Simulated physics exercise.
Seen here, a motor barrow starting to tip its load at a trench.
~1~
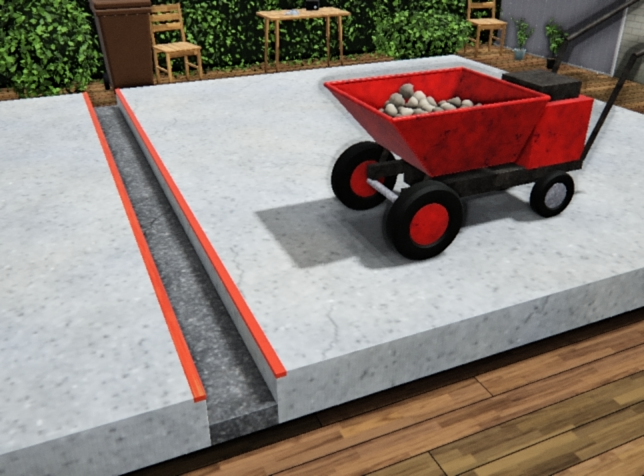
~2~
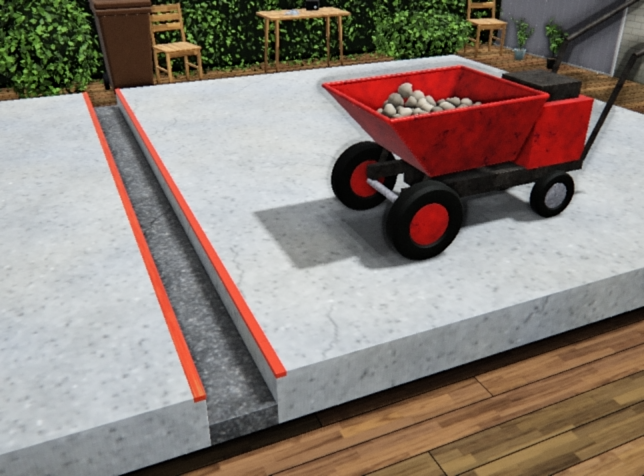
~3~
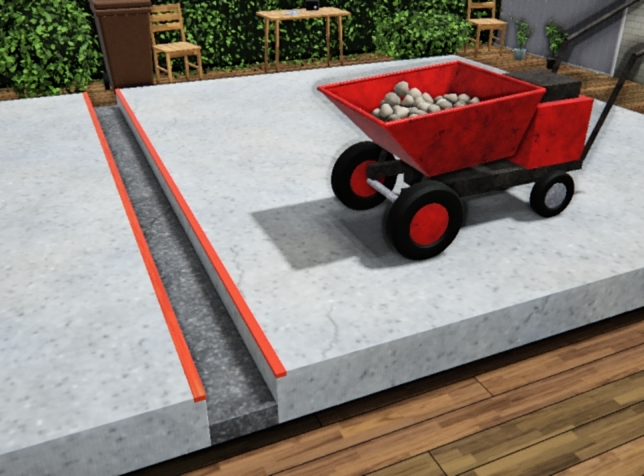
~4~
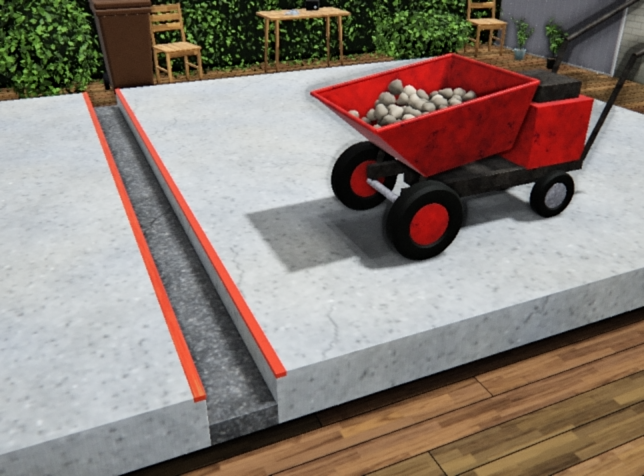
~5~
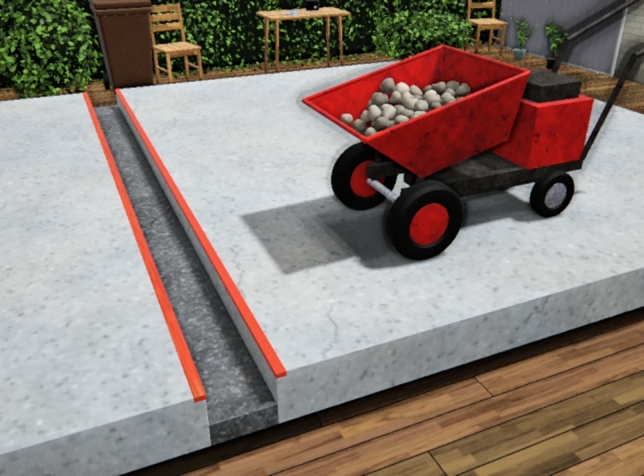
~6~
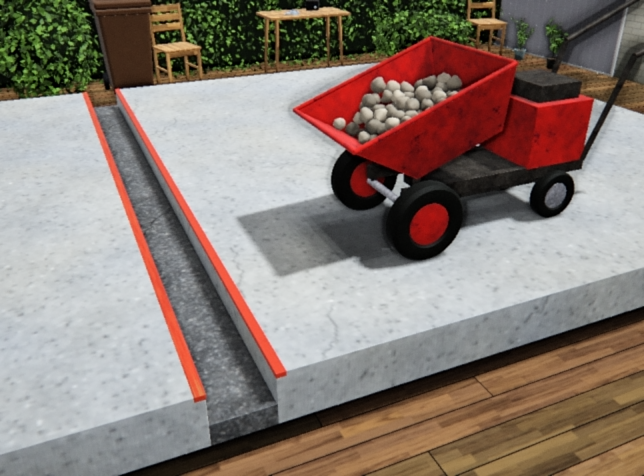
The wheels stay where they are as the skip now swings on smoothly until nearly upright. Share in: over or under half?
The trench will most likely get the lesser share of it.
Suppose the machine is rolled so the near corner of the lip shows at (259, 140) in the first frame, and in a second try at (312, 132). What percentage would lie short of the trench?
0 and 0 percent, in that order.
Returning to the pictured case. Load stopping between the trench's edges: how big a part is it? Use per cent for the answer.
About 20 per cent.
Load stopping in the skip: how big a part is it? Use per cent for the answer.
Estimate: Near 25 %.
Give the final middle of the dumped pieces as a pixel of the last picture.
Centre at rest: Close to (241, 255).
Soon after the last picture, skip tipped steeply; all in the skip.
A little later, skip tipped right over; most in the skip; about a quarter short of the trench.
Later still, skip tipped right over; about a quarter in the skip; about half short of the trench; about a quarter in or heaped over the trench.
By the end, skip tipped right over; about a quarter in the skip; about half short of the trench; about a quarter in or heaped over the trench; none beyond it.
